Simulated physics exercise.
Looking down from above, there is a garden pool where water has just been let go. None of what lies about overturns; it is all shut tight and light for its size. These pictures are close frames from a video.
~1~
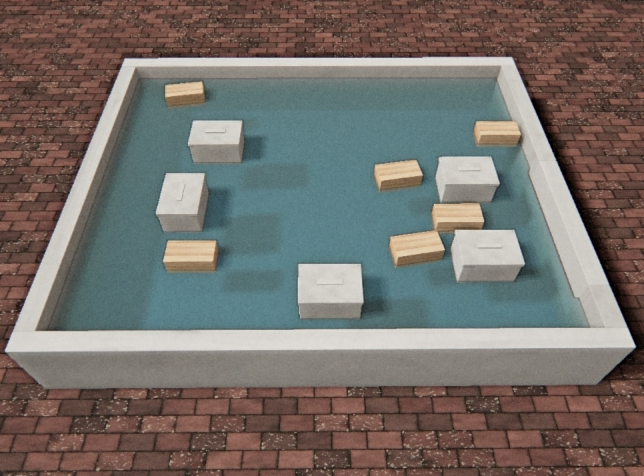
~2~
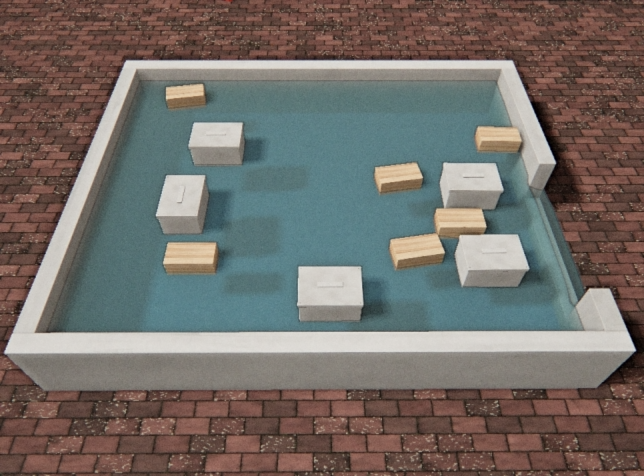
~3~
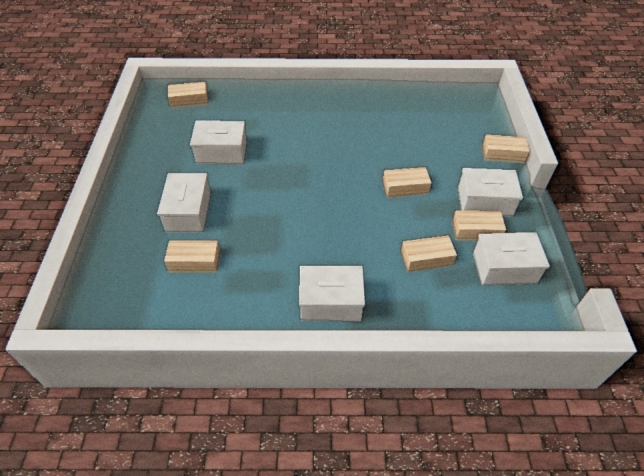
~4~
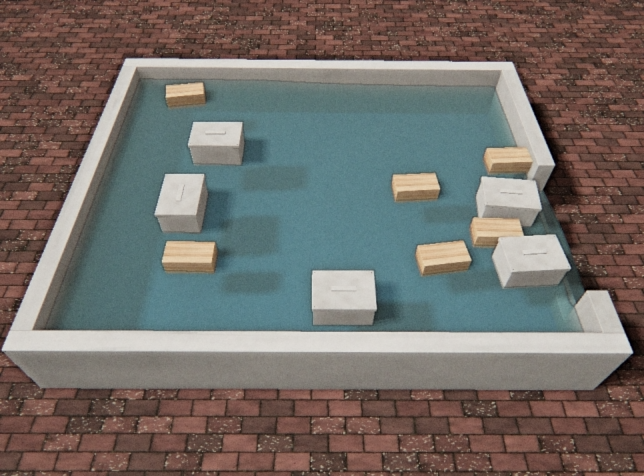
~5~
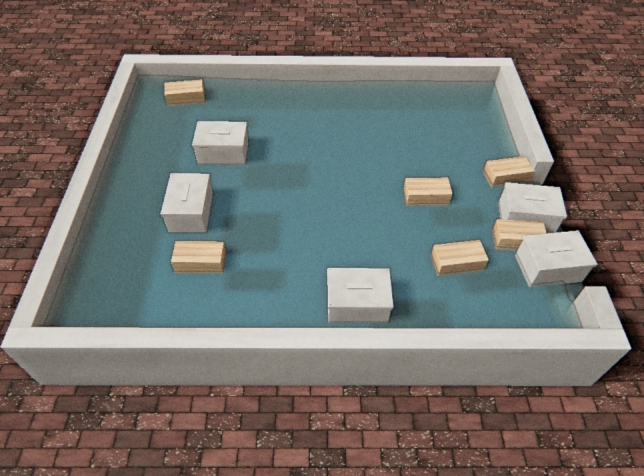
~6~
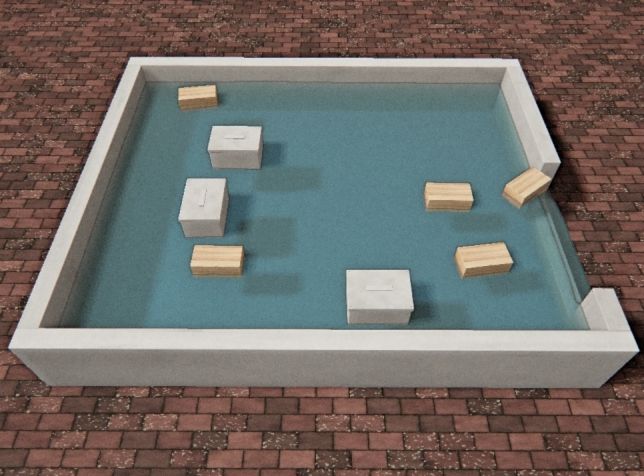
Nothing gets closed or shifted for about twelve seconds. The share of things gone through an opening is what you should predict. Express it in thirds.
The portion is going to be a third to two thirds.
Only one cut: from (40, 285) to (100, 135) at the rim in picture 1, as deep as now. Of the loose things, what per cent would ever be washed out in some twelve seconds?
Near 40 percent.
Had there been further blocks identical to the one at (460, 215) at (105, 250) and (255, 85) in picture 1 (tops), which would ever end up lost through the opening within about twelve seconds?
Taking them in the order asked, the first is not removed while the second is not removed.
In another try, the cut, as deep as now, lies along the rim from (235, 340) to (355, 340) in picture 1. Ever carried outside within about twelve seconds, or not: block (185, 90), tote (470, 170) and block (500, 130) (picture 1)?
The first never exits, the second never exits, the third never exits.
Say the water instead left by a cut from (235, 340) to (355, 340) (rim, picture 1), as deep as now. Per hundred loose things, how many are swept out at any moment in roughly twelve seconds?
I'd say around 30 percent.
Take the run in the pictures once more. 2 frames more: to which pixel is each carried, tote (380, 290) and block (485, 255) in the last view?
I'd guess close to (410, 290) and close to (527, 254).
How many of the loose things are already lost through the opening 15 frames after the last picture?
Tally: 6.
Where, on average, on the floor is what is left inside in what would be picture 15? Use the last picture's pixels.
Around (276, 233).
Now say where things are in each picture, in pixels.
A block at (499, 128) floats; a block at (418, 243), afloat; 0 of 11 have shifted, in the first frame.
A block at (500, 134) floats; a block at (418, 246), afloat; 0 of 11 have shifted, in the second frame.
A block at (507, 143), afloat, close to its start; a block at (430, 248) floats, close to its start; 6 of 11 have shifted, in the third frame.
A block at (510, 155) floats, close to its start; a block at (444, 253), afloat, close to its start; 7 of 11 have shifted, in the fourth frame.
A block at (511, 166) floats, a stride from its start; a block at (461, 253), afloat, close to its start; 8 of 11 have shifted, in the fifth frame.
A block at (529, 182), afloat, a stride from its start; a block at (485, 255), afloat, a stride from its start; 11 of 11 have shifted, in the sixth frame.
A moment on, 4 of 11 are out; 7 afloat.
Next, 6 of 11 are out; 5 afloat.
Later, 6 of 11 are out; 5 afloat.
In the end, 7 of 11 are out; 4 afloat.
